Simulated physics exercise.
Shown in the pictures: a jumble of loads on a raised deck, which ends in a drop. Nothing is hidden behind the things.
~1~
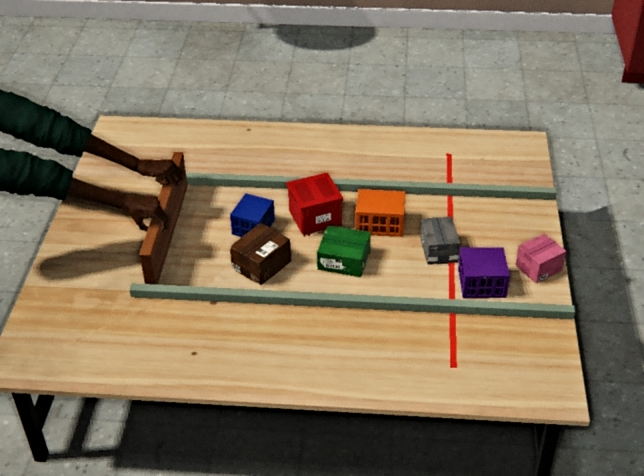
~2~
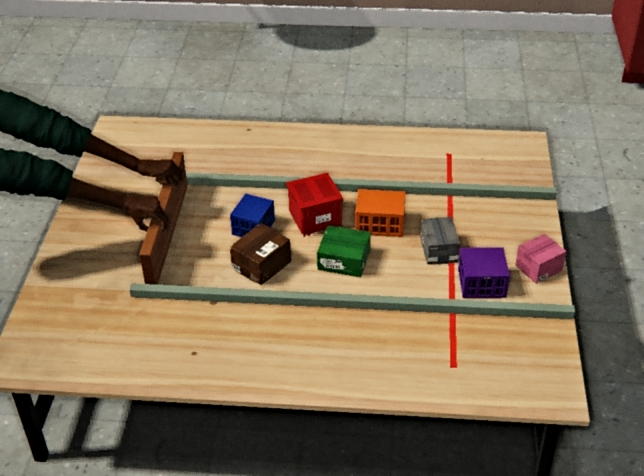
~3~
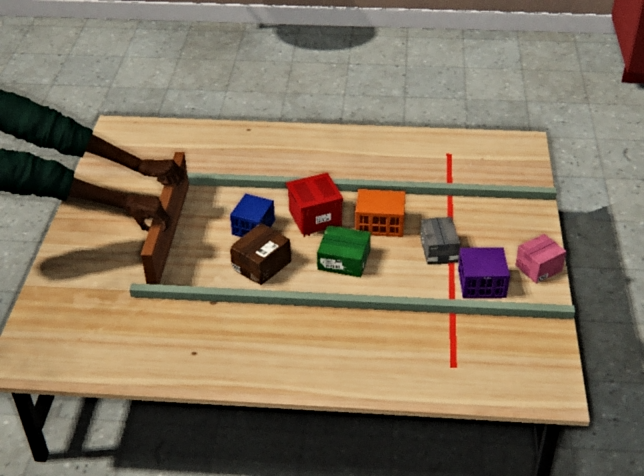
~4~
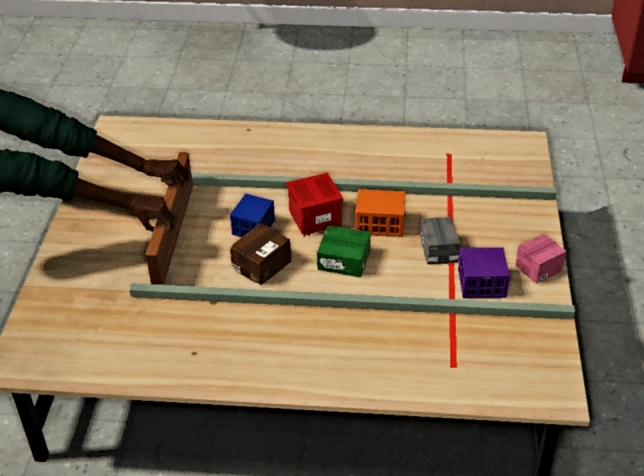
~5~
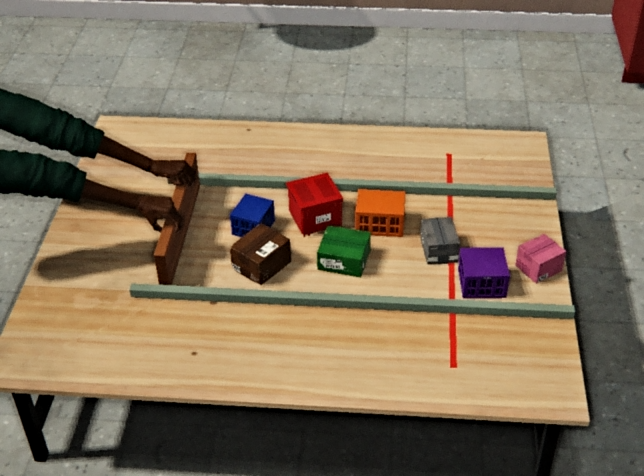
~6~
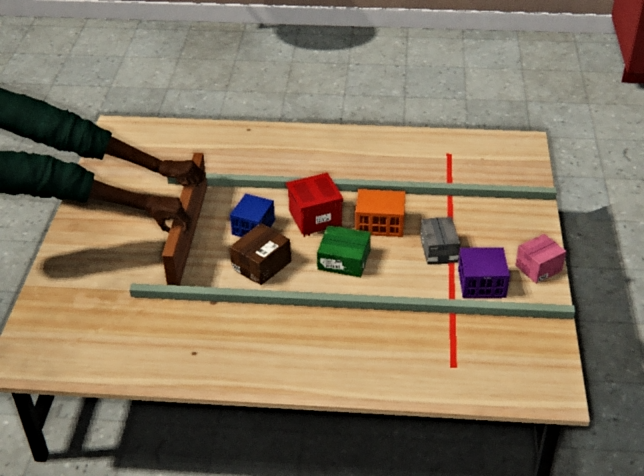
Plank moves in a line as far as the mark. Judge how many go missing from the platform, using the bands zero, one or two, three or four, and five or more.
My judgement: One or two go missing.
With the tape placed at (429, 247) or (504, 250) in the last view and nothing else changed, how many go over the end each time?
The first gives 1 and the second gives 5.
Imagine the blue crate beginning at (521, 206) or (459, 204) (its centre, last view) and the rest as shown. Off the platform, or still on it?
In that order, I'd say it is not knocked off, then is not knocked off.
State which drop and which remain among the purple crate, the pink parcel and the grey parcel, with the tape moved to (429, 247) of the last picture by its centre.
Well, the purple crate hangs in there, the pink parcel leaves the top, and the grey parcel hangs in there.
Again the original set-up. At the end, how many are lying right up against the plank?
My count gives 2.
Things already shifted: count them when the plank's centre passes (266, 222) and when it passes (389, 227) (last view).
I make it 3 at the first spot and 7 at the other.
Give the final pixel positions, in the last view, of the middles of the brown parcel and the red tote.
They come to rest around (472, 256) and (506, 210).
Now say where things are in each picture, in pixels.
Pink parcel (540, 258); purple crate (483, 273); grey parcel (440, 240); plank (165, 218); tape (451, 248), in the first picture.
Purple crate (483, 273); green parcel (344, 251), in the second picture.
Grey parcel (440, 241); blue crate (253, 218), in the third picture.
Pink parcel (540, 258); plank (171, 218), in the fourth picture.
Purple crate (483, 273); orange crate (380, 213), in the fifth picture.
Pink parcel (540, 258); purple crate (483, 273); grey parcel (440, 241); plank (187, 219); tape (451, 248), in the sixth picture.
Early on, none off yet; pink parcel at rest near (540, 258); purple crate at rest near (483, 273); grey parcel at rest near (440, 241).
Finally, the number that fall off is one or two; lost, pink parcel.
